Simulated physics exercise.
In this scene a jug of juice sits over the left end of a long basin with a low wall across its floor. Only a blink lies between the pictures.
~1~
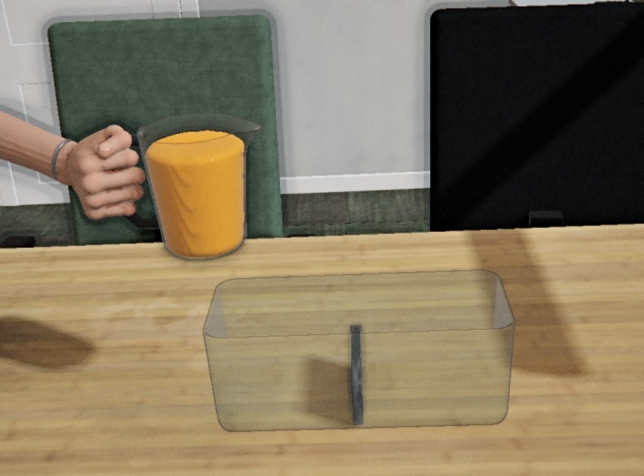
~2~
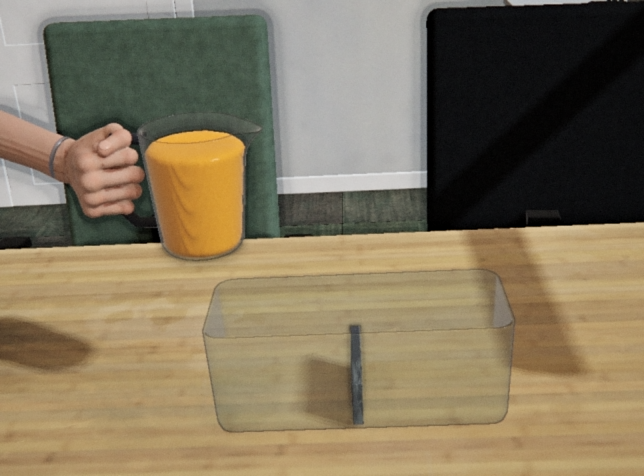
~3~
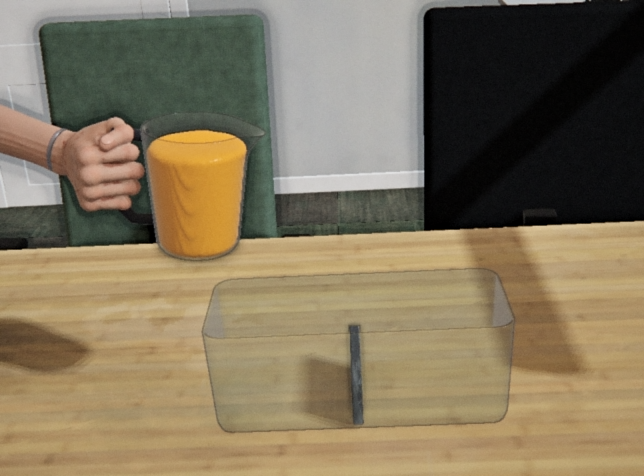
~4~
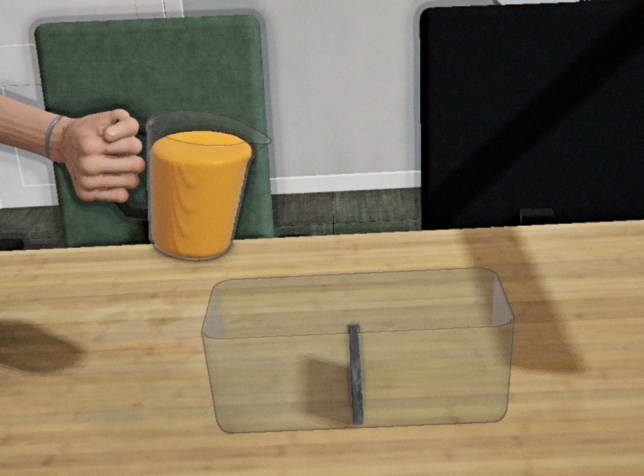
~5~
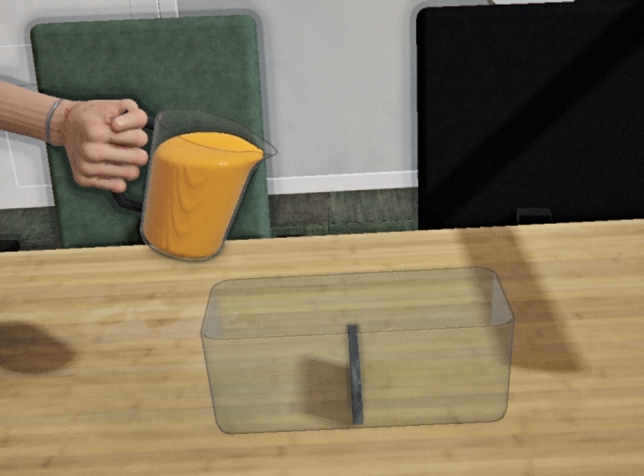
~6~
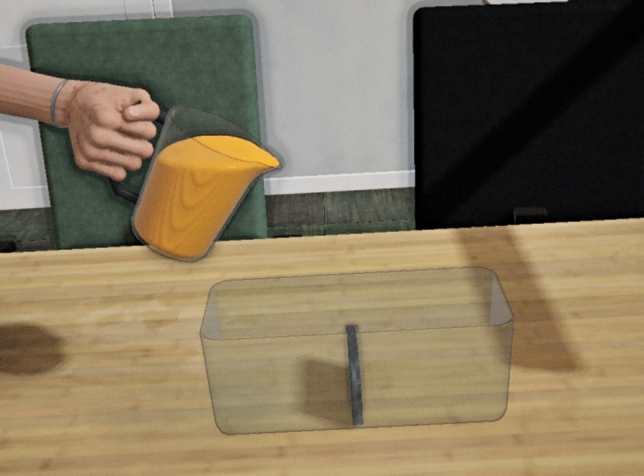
A hand with a thin band at its wrist reaches in from the left, holding a clear jug of orange juice above a pale wooden table, seen from the front and slightly above. Below sits a long clear basin with a low dark wall across its middle, and green and black chair backs stand behind. The jug stays nearly upright at first, then tilts steadily rightward, juice reaching its spout, while the view drifts very slightly.
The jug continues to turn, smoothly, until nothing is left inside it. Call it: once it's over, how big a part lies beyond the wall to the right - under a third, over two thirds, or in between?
Under a third.
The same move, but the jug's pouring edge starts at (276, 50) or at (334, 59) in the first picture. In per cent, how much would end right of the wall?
90 and 90 per cent.
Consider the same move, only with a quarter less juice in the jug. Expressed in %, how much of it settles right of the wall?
Some 5 parts in a hundred, give or take.
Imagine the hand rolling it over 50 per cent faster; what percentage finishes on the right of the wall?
Close to 20 per cent.
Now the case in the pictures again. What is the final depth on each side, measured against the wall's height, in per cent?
Left: About 50; right: About 20.
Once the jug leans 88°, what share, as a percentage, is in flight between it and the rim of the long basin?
Near 25 parts in a hundred.
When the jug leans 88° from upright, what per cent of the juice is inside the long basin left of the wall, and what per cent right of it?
Left 5, right 10.
A moment on, the jug is tipped on its side and 63 per cent is still to pour, 5 is left of the wall and 9 right of it.
Next, the jug is tipped right over and 20 per cent is still to pour, 43 is left of the wall and 20 right of it.
Then the jug is tipped right over and 3 per cent is still to pour, 68 is left of the wall and 23 right of it.
Later the jug is tipped right over and 0 per cent is still to pour, 73 is left of the wall and 24 right of it.
In the end 74 per cent lies left of the wall, 24 right of it and 2 outside.
